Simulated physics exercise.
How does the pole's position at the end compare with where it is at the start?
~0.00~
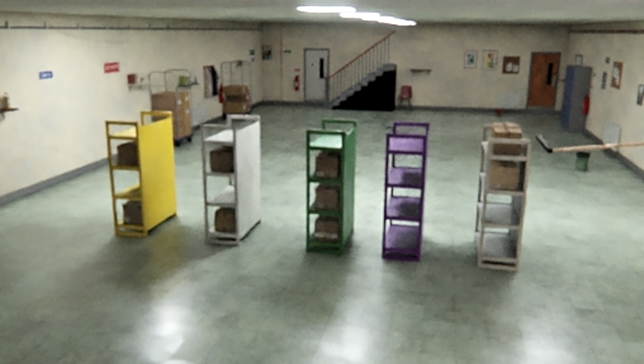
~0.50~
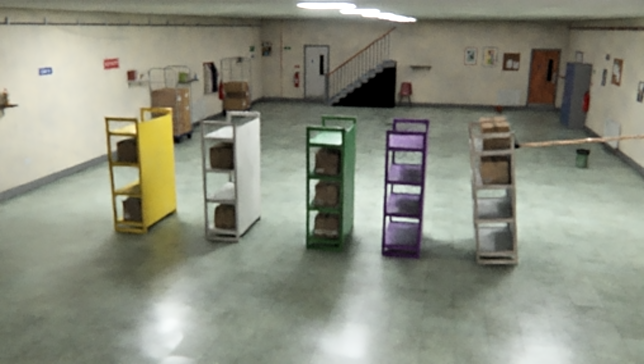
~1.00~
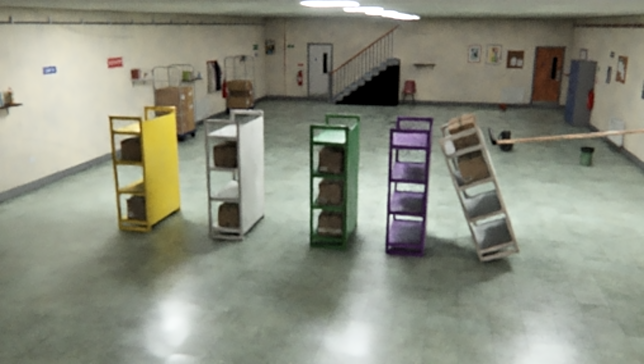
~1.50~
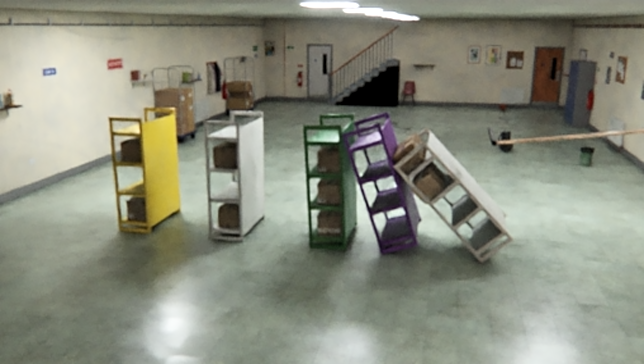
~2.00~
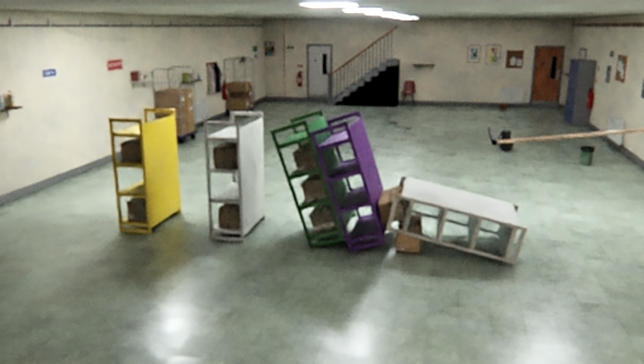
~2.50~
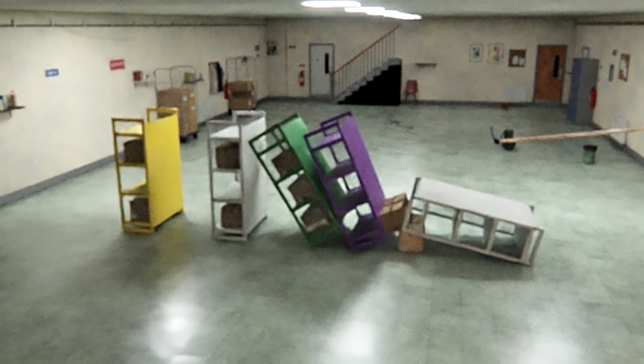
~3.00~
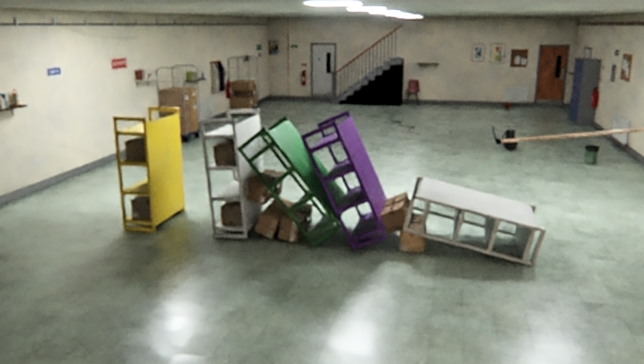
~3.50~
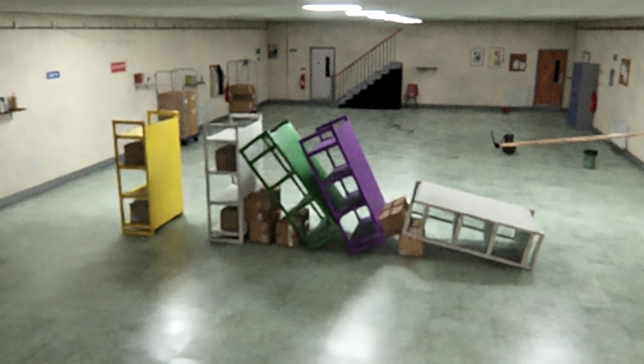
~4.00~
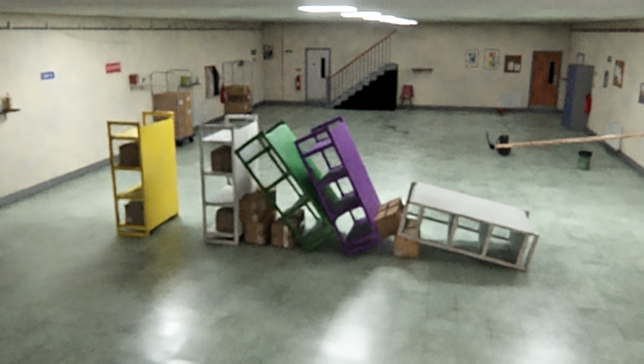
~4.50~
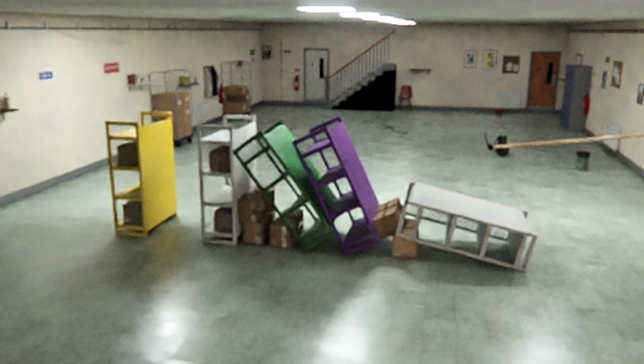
The pole ends up a little further to the left, reaching into the space where the top of the rightmost unit stood, whereas at the start its tip is just to the right of that unit.
In a large, pale-walled hall with a staircase at the back, five shelving units holding brown cartons stand in a row. A pole reaches in from the right and pushes the rightmost, greyish unit, which tips left into the purple one. The purple unit leans onto the green one, while the greyish unit slides down until it lies almost flat on the floor. The green unit tilts against the white one, and cartons spill between them. Everything settles with green and purple leaning left and the white and yellow units upright.
